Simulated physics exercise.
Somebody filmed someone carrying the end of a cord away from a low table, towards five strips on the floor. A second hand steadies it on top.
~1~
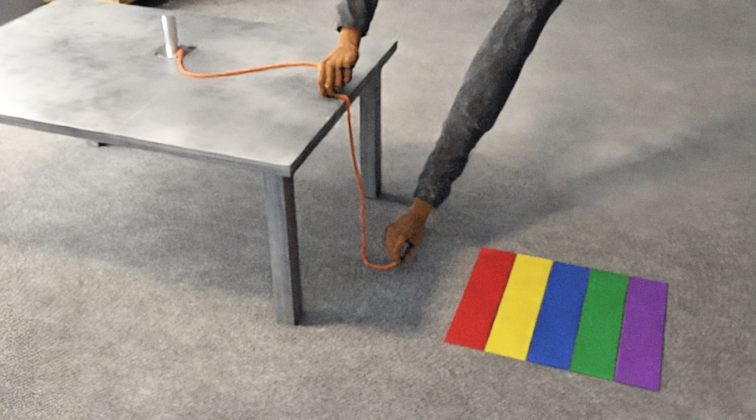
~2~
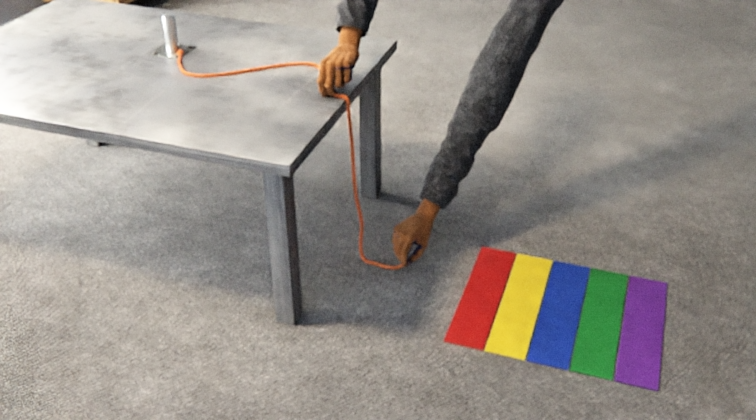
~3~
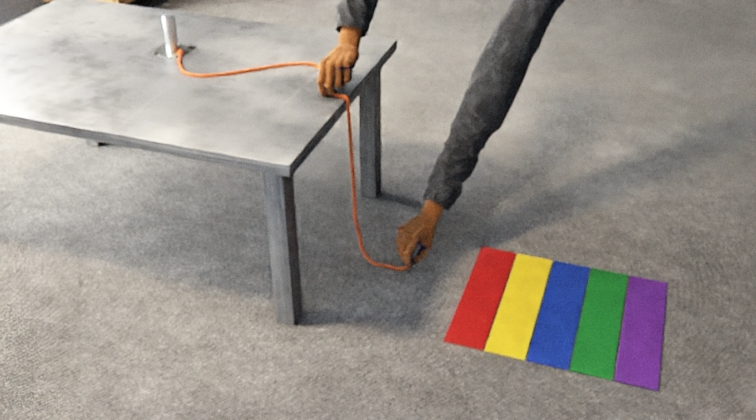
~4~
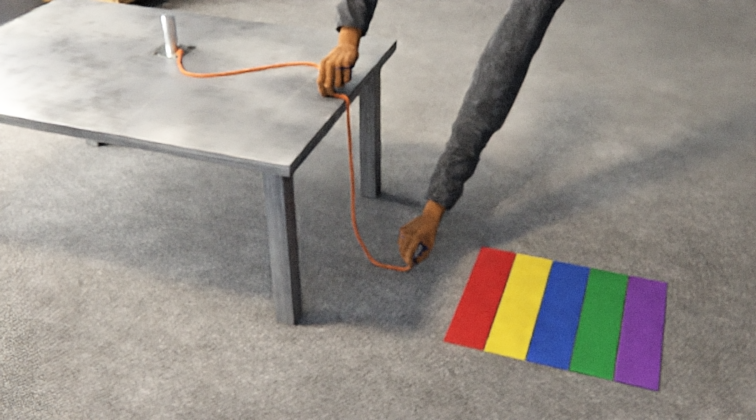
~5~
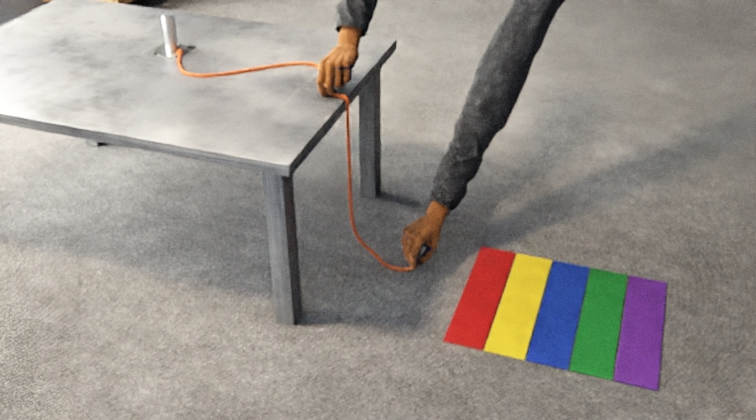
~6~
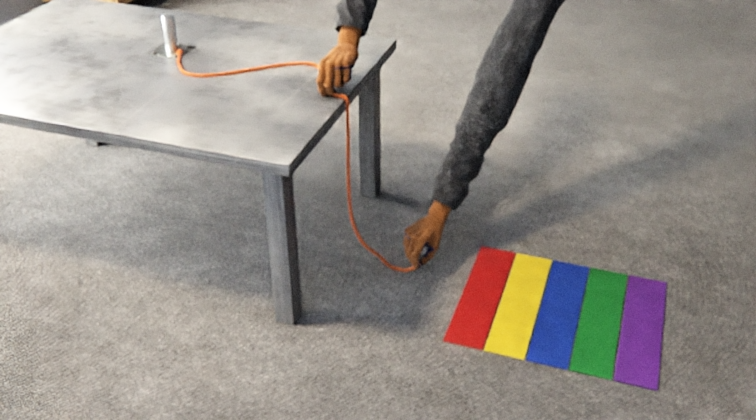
The footage shows one hand pressing an orange cord at the edge of a low grey table while the other, near the floor, draws the cord's end slightly right, towards five coloured strips lying on the floor.
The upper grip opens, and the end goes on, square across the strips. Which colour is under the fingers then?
It halts on the green strip.
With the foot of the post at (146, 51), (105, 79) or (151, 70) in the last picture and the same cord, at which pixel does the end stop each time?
Try by try, around (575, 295), (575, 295) and (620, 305).
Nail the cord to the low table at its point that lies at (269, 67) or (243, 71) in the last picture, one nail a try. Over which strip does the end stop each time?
Try by try: Blue; blue.
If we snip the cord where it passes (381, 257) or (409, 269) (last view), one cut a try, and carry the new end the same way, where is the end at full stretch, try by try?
Try by try, around (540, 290) and (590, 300).
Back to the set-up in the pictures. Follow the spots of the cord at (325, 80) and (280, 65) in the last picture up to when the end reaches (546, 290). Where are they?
They go to (359, 114) and to (310, 78).
Soon after, end near (546, 290); over blue.
After that, end near (585, 298); over green.
At the stop, end near (608, 303); over green. Over green.
